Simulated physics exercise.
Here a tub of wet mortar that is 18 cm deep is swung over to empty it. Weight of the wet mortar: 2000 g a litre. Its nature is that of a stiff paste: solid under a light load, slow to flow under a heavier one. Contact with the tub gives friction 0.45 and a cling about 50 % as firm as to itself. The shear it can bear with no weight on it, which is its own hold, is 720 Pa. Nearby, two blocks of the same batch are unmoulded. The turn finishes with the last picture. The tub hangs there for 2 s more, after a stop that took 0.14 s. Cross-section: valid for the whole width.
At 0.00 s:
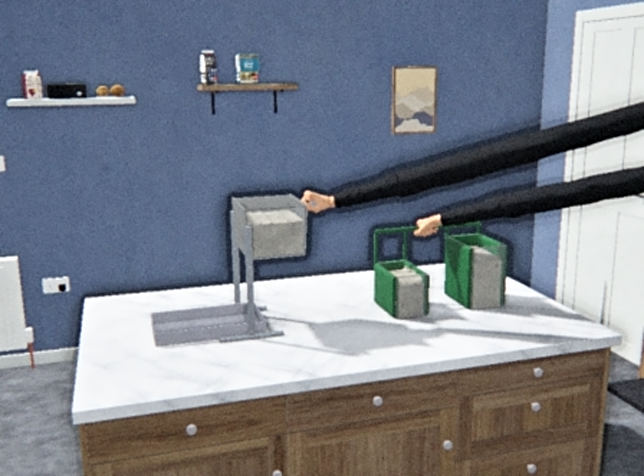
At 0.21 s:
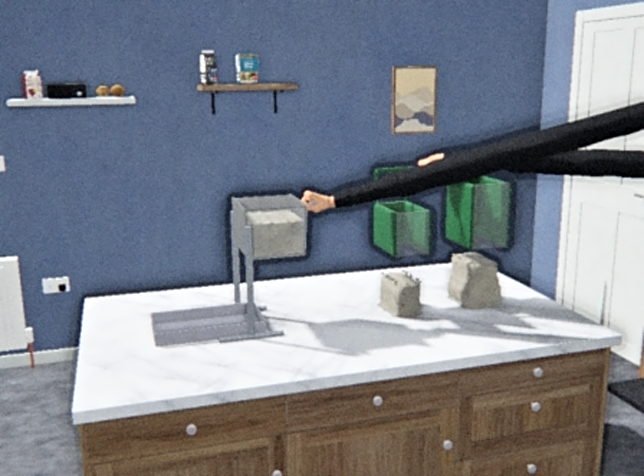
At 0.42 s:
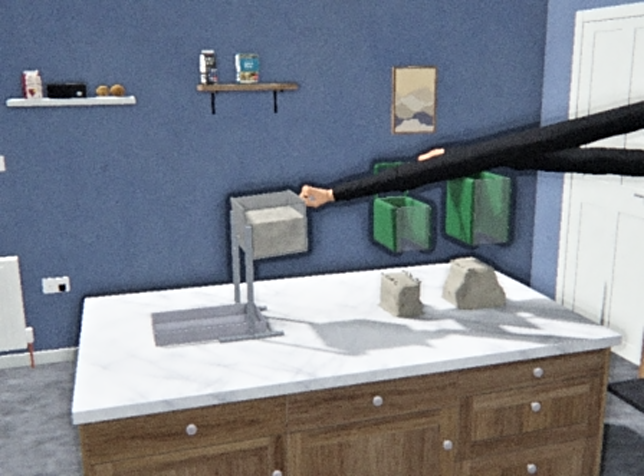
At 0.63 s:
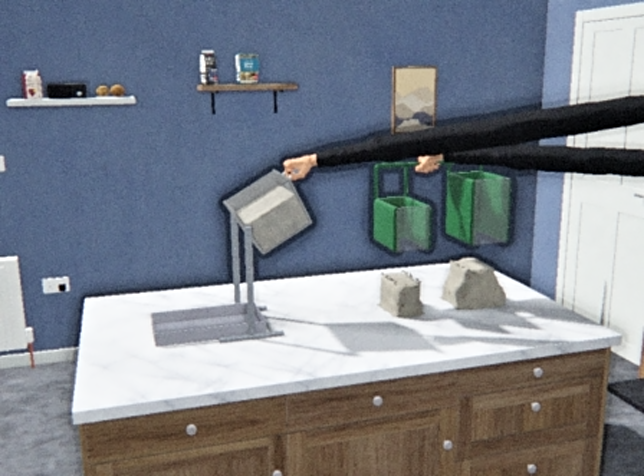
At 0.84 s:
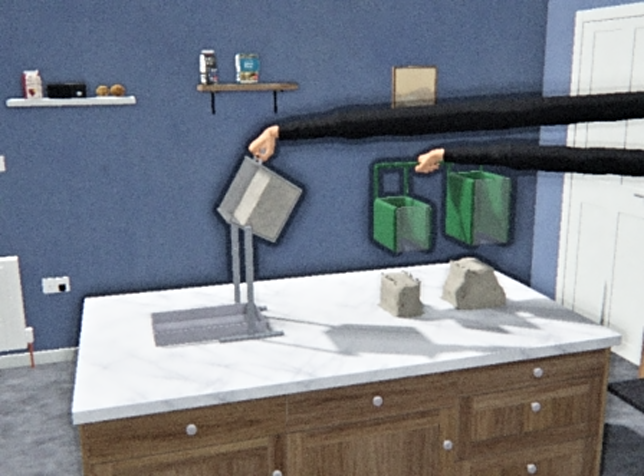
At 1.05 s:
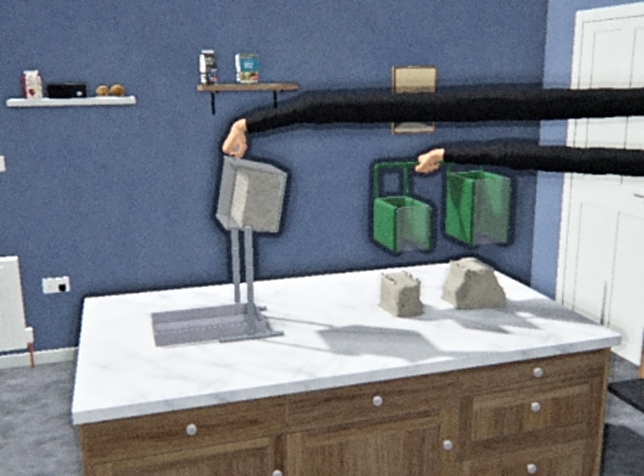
In a blue-walled kitchen, one hand lifted green moulds off two grey blocks on the counter and the taller block slumped, then another hand swung a grey tub of mortar steeply over to the left.
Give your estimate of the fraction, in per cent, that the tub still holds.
The tub still holds about 100 per cent.
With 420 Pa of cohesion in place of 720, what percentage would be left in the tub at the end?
70 %.
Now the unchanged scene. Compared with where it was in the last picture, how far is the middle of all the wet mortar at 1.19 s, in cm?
It has moved around 2 centimetres.
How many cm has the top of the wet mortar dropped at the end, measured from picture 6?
Roughly 3 cm.
By 1.19 s, the tub is at 80 degrees and holds 100 %.
By 1.36 s, the tub is at 80 degrees and holds 100 %.
By 1.53 s, the tub is at 80 degrees and holds 100 %.
By 1.70 s, the tub is at 80 degrees and holds 100 %.
By 3.05 s, at the end, the tub is at 80 degrees and holds 100 %.
